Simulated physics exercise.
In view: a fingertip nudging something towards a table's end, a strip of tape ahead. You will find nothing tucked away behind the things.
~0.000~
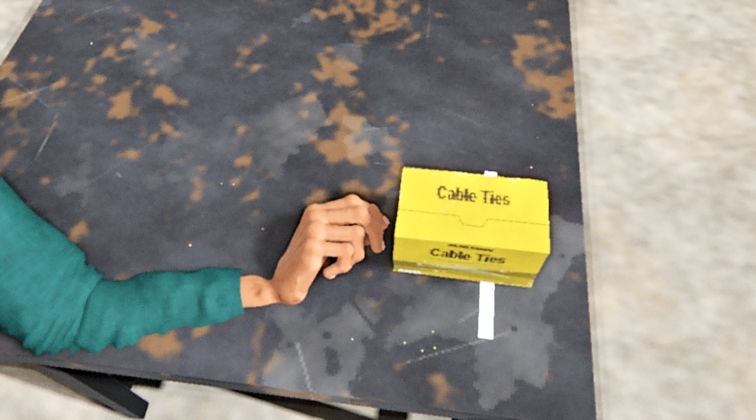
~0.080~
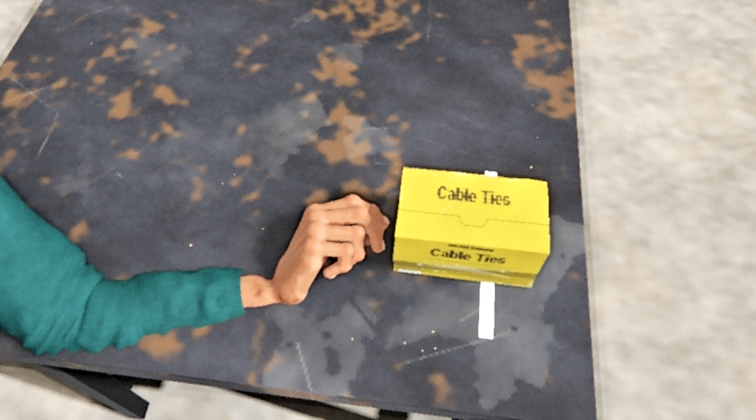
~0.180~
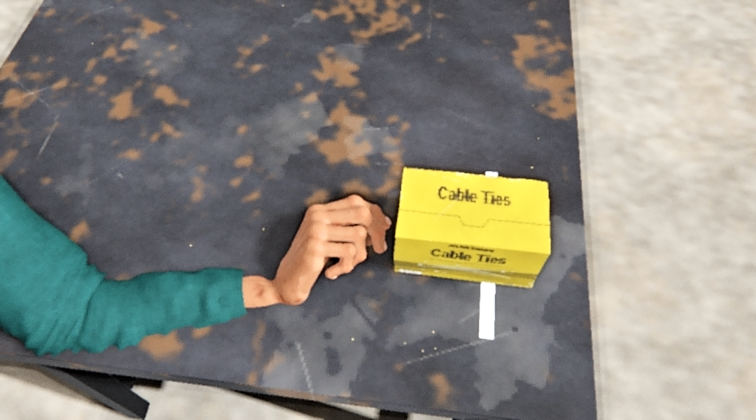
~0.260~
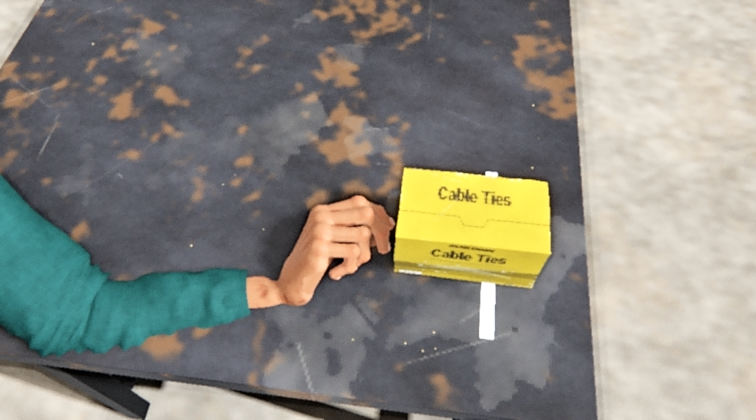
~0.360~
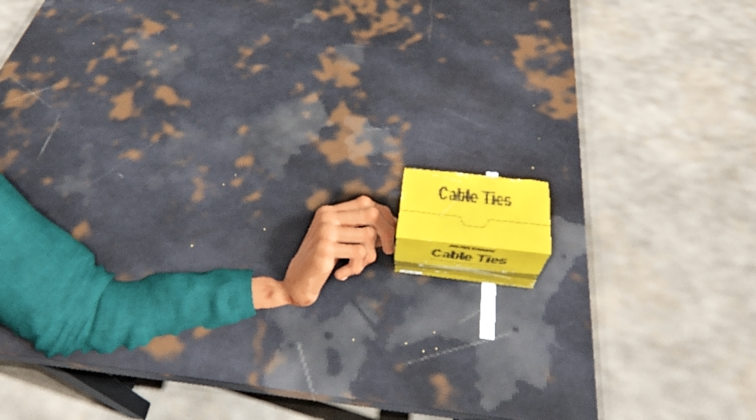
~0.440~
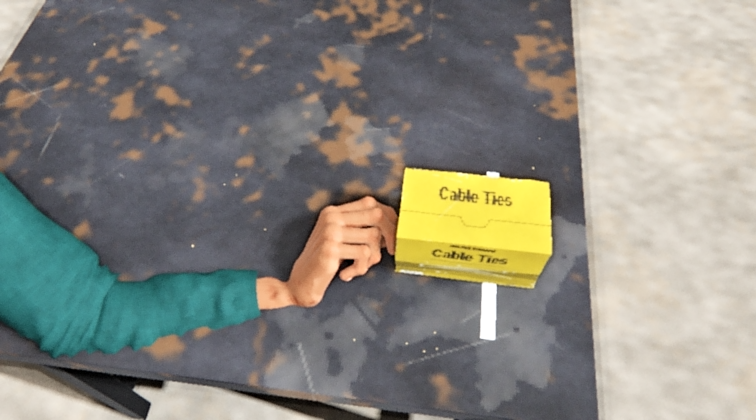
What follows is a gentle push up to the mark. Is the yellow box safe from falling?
What happens is that the yellow box stays where it is.
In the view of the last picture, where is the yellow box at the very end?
Its middle settles around (576, 240) in the last picture.
By 1.14 s, yellow box shifted a little near (502, 232).
By 1.92 s, yellow box shifted a little near (543, 236).
When it is over (3.1 s), the yellow box remains on top, near (576, 240).
